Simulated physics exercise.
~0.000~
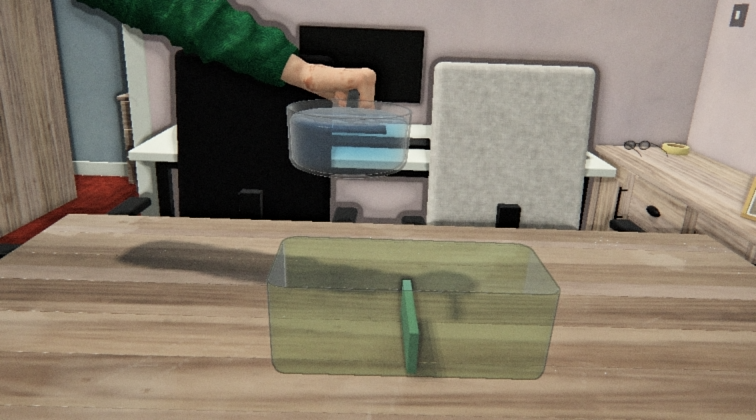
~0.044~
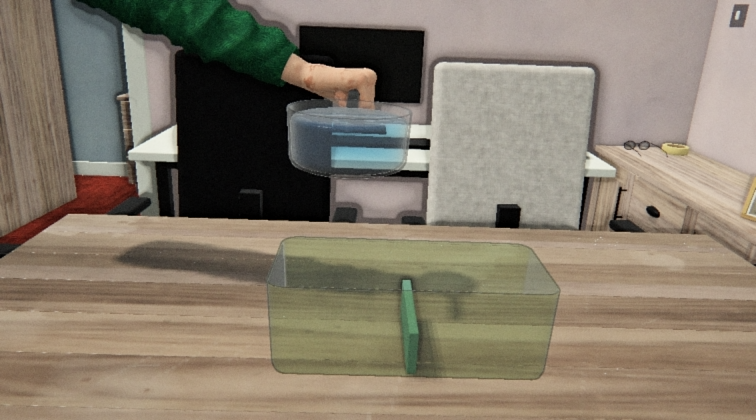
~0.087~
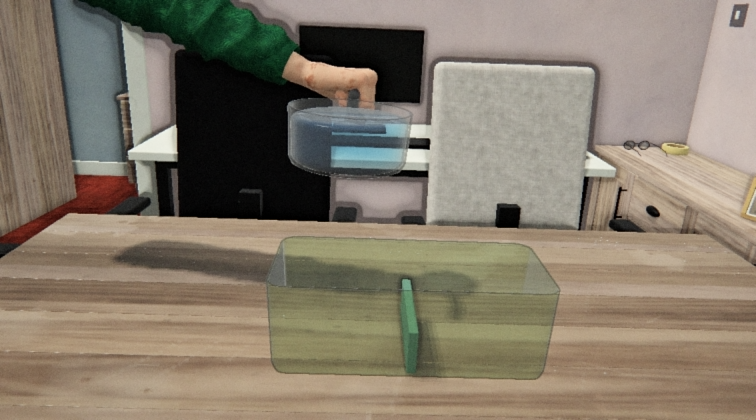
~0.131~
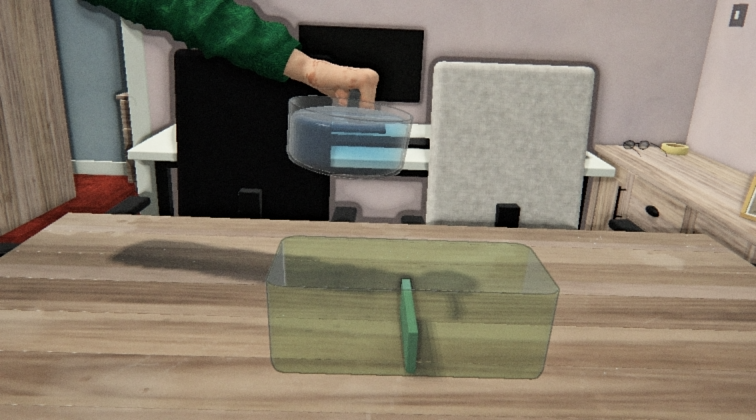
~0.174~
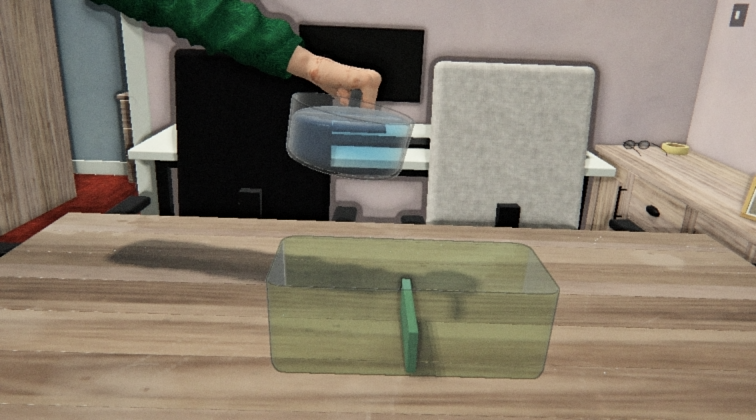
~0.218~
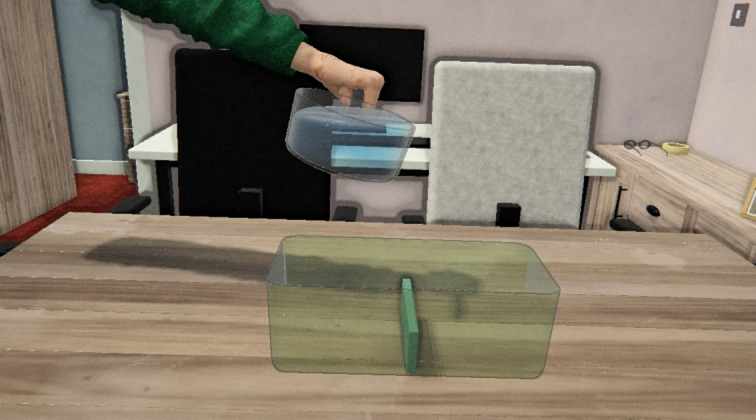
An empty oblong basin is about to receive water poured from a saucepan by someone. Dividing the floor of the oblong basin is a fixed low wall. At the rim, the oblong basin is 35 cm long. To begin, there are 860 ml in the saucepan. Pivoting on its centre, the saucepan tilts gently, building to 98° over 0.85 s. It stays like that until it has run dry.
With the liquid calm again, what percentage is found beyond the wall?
Beyond the wall there is roughly 91 percent.
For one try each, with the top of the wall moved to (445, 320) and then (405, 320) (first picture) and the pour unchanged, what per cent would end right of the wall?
Respectively close to 60 and 85 %.
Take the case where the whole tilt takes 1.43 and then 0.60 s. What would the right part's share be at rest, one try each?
It comes to 90 per cent, and then 90 per cent.
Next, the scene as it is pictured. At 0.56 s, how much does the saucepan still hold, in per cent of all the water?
Around 44 percent.
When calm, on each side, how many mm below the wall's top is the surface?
For the left, around 56 mm; for the right, around 28 mm.
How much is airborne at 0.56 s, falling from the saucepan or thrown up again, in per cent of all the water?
Roughly 42 percent.
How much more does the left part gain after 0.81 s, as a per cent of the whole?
About 6 percent.
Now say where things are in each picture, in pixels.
In the first picture, it leans 0°; its right rim is at (411, 113); the water meets the walls at (291, 114) and (408, 119); the oblong basin's rim runs from (276, 260) to (544, 269); the wall's top is at (410, 305).
In the second picture, it leans 1°; its right rim is at (411, 113); the water meets the walls at (291, 114) and (408, 119).
In the third picture, it leans 3°; its right rim is at (411, 115); the water meets the walls at (292, 113) and (408, 120).
In the fourth picture, it leans 6°; its right rim is at (412, 118); the water meets the walls at (292, 113) and (409, 120).
In the fifth picture, it leans 10°; its right rim is at (413, 123); the water meets the walls at (294, 112) and (411, 121).
In the sixth picture, it leans 15°; its right rim is at (414, 128); the water meets the walls at (294, 113) and (414, 123).
After 0.56 s the tilt is 72° and 45 per cent is still to pour, 0 is left of the wall and 13 right of it.
After 0.81 s the tilt is 97° and 9 per cent is still to pour, 2 is left of the wall and 79 right of it.
After 1.07 s the tilt is 98° and 1 per cent is still to pour, 6 is left of the wall and 89 right of it.
After 1.35 s the tilt is 98° and 0 per cent is still to pour, 8 is left of the wall and 91 right of it.
In the end 8 per cent lies left of the wall, 91 right of it and 1 outside.
